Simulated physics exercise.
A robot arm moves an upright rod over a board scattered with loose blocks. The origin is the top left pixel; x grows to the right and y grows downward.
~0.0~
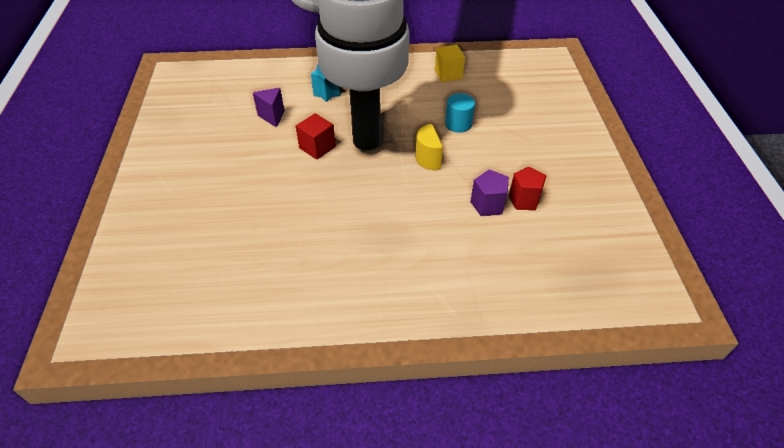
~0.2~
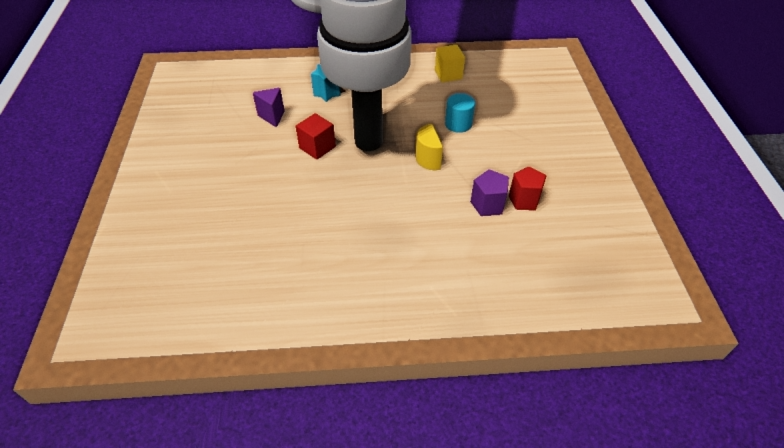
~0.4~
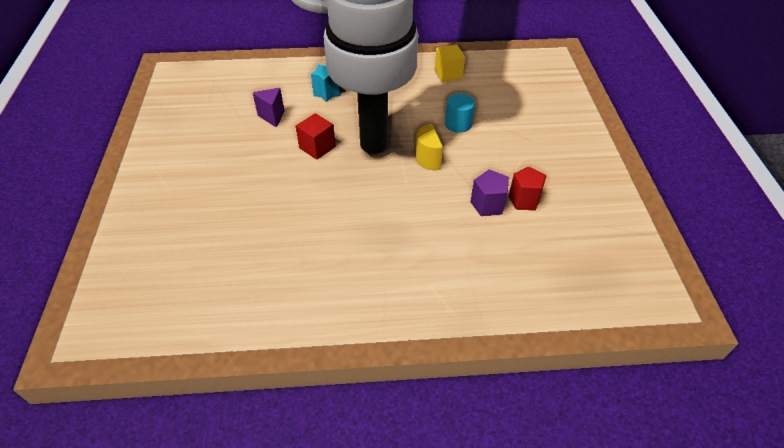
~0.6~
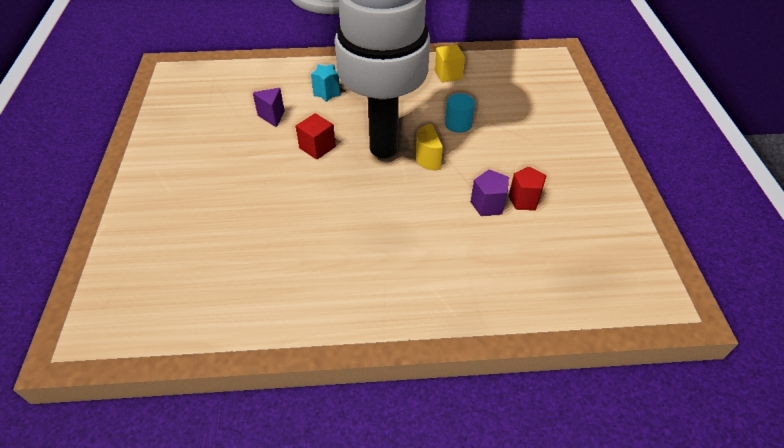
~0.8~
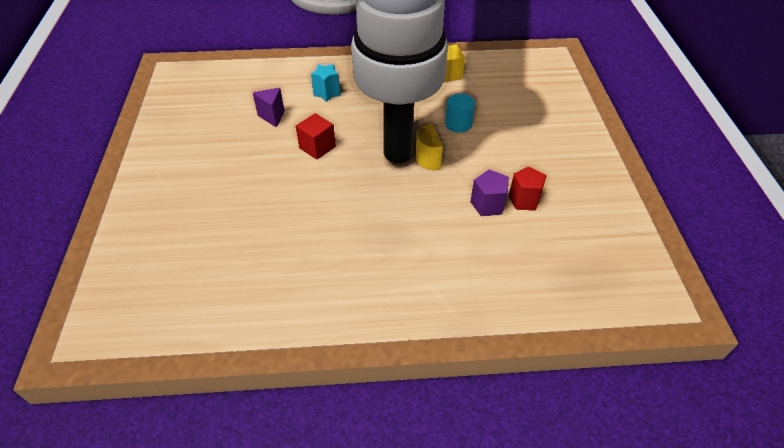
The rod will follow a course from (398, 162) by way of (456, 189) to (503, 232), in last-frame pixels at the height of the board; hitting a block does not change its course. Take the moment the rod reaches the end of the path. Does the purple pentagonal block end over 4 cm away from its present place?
Yes, it checks out.
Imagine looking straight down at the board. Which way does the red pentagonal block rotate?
Counterclockwise rotation.
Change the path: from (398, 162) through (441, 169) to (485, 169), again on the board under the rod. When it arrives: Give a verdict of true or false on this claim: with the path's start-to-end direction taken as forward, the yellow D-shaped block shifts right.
False - the claim does not hold.
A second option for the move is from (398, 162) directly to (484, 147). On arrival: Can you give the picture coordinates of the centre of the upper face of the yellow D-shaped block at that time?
Around (513, 134).
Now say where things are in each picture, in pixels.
The first frame shows rod's lower end (367, 141); red square block (314, 124); yellow D-shaped block (429, 136); purple pentagonal block (493, 181); red pentagonal block (531, 177).
The second frame shows rod (369, 142); blocks still.
The third frame shows rod (374, 145); blocks still.
The fourth frame shows rod (384, 149); blocks still.
The fifth frame shows rod (398, 154); red square block (314, 124); yellow D-shaped block (429, 136); purple pentagonal block (493, 181); red pentagonal block (531, 177).
On the path given first. One third of the way, rod (438, 172); yellow D-shaped block (440, 136), turned 40° anticlockwise.
Two thirds of the way, rod (477, 193); yellow D-shaped block (440, 136), turned 40° anticlockwise; purple pentagonal block (509, 189), turned 20° anticlockwise; red pentagonal block (535, 177).
At the end, rod (504, 225); red square block still; yellow D-shaped block (440, 136), turned 40° anticlockwise; purple pentagonal block (539, 203), turned 70° anticlockwise; red pentagonal block (540, 178), turned 25° anticlockwise.
